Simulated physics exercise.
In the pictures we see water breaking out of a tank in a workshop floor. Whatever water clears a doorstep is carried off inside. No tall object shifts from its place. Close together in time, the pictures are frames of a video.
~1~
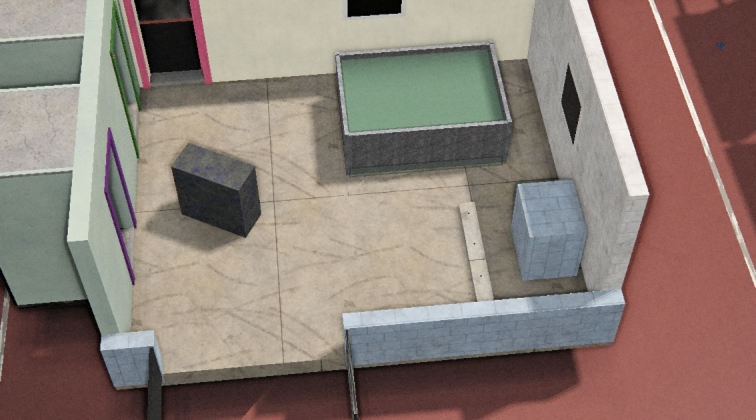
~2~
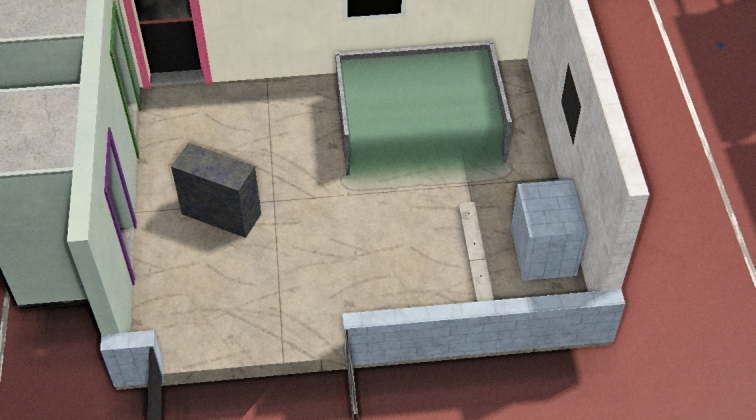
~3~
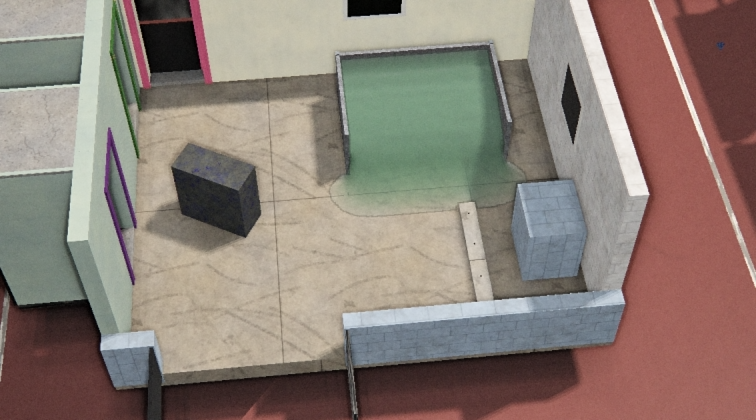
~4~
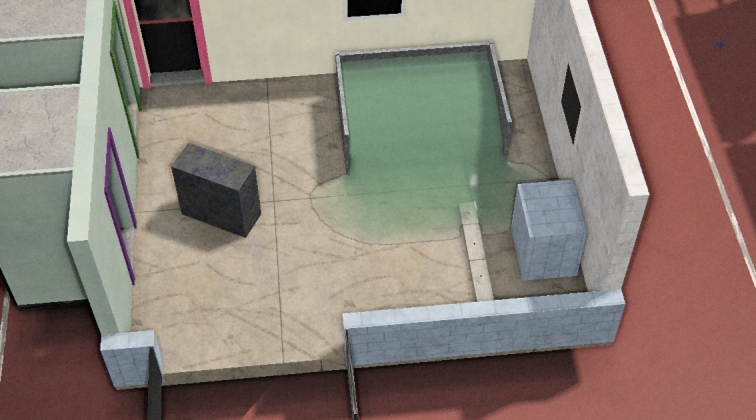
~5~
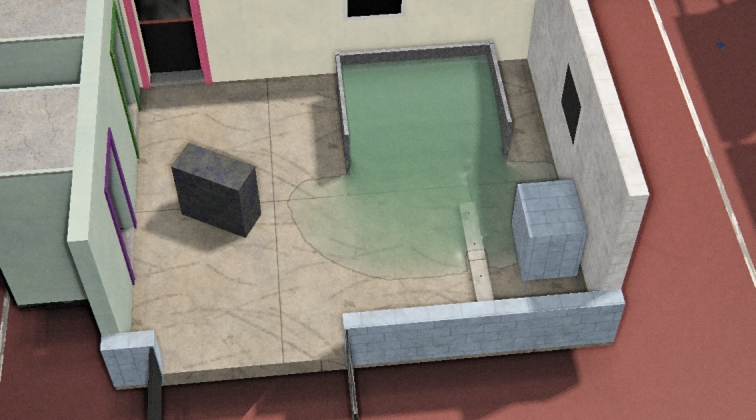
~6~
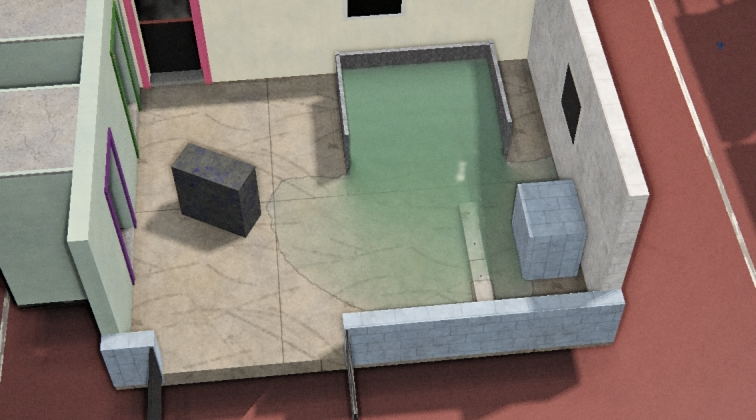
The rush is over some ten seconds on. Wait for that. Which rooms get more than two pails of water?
The green door will not go over two buckets; the purple door will be deluged; the pink door will be deluged.
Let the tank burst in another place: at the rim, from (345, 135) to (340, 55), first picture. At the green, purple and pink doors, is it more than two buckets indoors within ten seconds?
Well, the green door overshoots, the purple door overshoots, and the pink door overshoots.
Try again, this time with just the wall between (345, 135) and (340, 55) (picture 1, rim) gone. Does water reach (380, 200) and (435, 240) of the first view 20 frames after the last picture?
Well, the first place would be still bare and the second one still bare.
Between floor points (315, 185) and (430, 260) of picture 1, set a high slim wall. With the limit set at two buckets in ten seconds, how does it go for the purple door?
Purple: Over the threshold.
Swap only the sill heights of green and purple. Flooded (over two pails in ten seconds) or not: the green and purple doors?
So here it goes: Green gets too much, while purple doesn't reach it.
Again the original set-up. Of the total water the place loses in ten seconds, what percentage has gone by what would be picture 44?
Roughly 65 %.
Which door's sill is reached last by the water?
Going by the pictures, I'd say the pink one.
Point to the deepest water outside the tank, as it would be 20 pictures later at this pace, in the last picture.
Estimated pixel: (595, 320).
A moment on, water covers 45 % of the floor; the green door not reached, the purple door not reached, the pink door not reached.
Next, water covers 55 % of the floor; the green door not reached, the purple door not reached, the pink door not reached.
Then, water covers 65 % of the floor; the green door not reached, the purple door wet at the sill, nothing in, the pink door not reached.
Later, water covers 95 % of the floor; the green door wet at the sill, nothing in, the purple door far over two buckets in, the pink door under two buckets in.
In the end, water covers 95 % of the floor; the green door wet at the sill, nothing in, the purple door far over two buckets in, the pink door over two buckets in.
